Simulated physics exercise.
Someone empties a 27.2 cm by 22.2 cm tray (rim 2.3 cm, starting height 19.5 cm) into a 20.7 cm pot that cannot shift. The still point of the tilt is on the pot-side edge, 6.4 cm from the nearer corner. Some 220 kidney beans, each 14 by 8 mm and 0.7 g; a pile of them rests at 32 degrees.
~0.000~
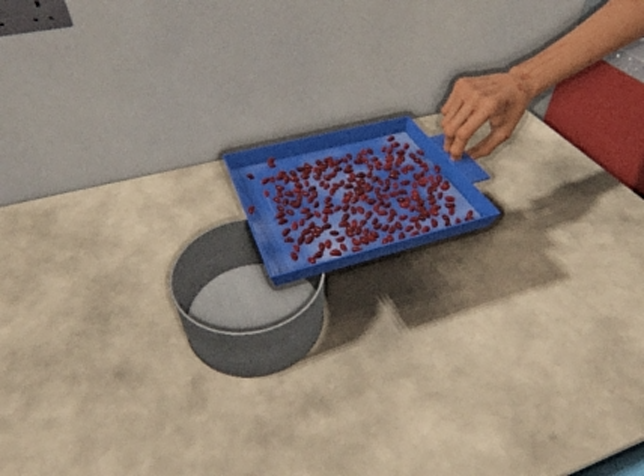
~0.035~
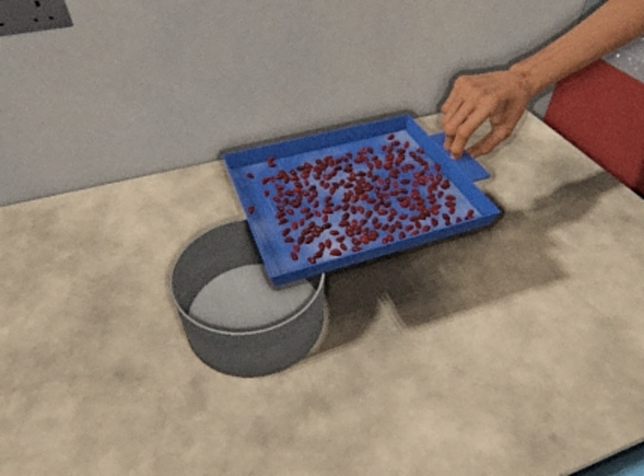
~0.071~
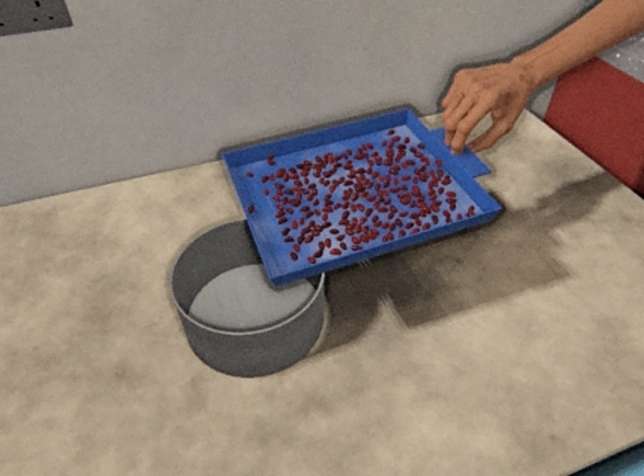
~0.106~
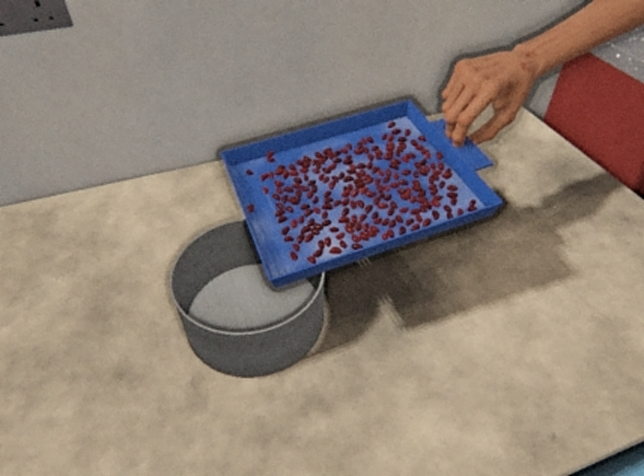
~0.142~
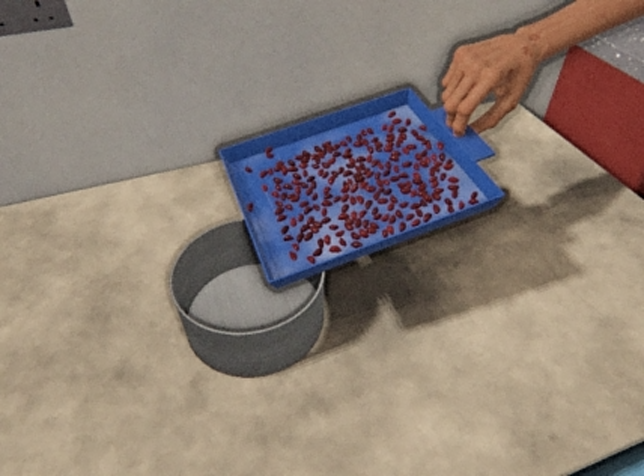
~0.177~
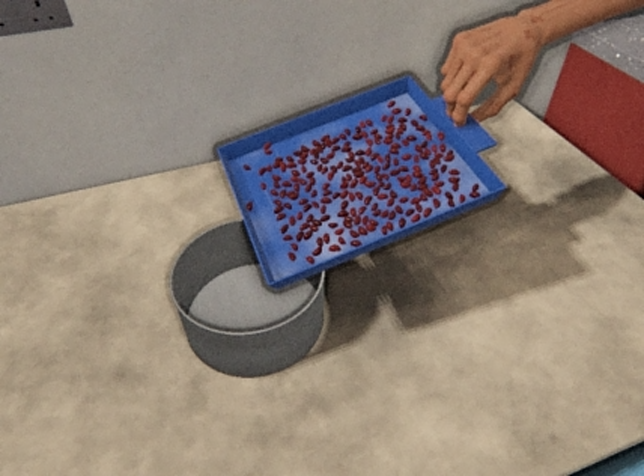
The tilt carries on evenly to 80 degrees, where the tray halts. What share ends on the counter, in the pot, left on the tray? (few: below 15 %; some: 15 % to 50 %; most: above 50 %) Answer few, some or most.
Counter: Most, pot: Some, tray: Few.
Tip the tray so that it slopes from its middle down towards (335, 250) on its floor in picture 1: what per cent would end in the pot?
About 5 per cent.
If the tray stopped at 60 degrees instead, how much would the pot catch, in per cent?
Then about 15 per cent.
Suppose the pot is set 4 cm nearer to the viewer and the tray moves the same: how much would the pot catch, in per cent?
In that case some 75 per cent.
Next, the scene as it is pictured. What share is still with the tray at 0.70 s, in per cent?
About 90 per cent.
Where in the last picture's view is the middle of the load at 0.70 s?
Around (264, 261).
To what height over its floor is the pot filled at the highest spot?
About 1.0 cm.
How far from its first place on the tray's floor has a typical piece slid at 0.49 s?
Some 5 cm.
After 0.49 s, tilt 46 degrees; the tray holds 100 %, the pot 0 %.
After 0.70 s, tilt 68 degrees; the tray holds 90 %, the pot 0 %.
Then, at 1.02 s, tilt 80 degrees; the tray holds 20 %, the pot 20 %.
At rest (2.3 s), counter 70 %, pot 25 %, tray 5 %.
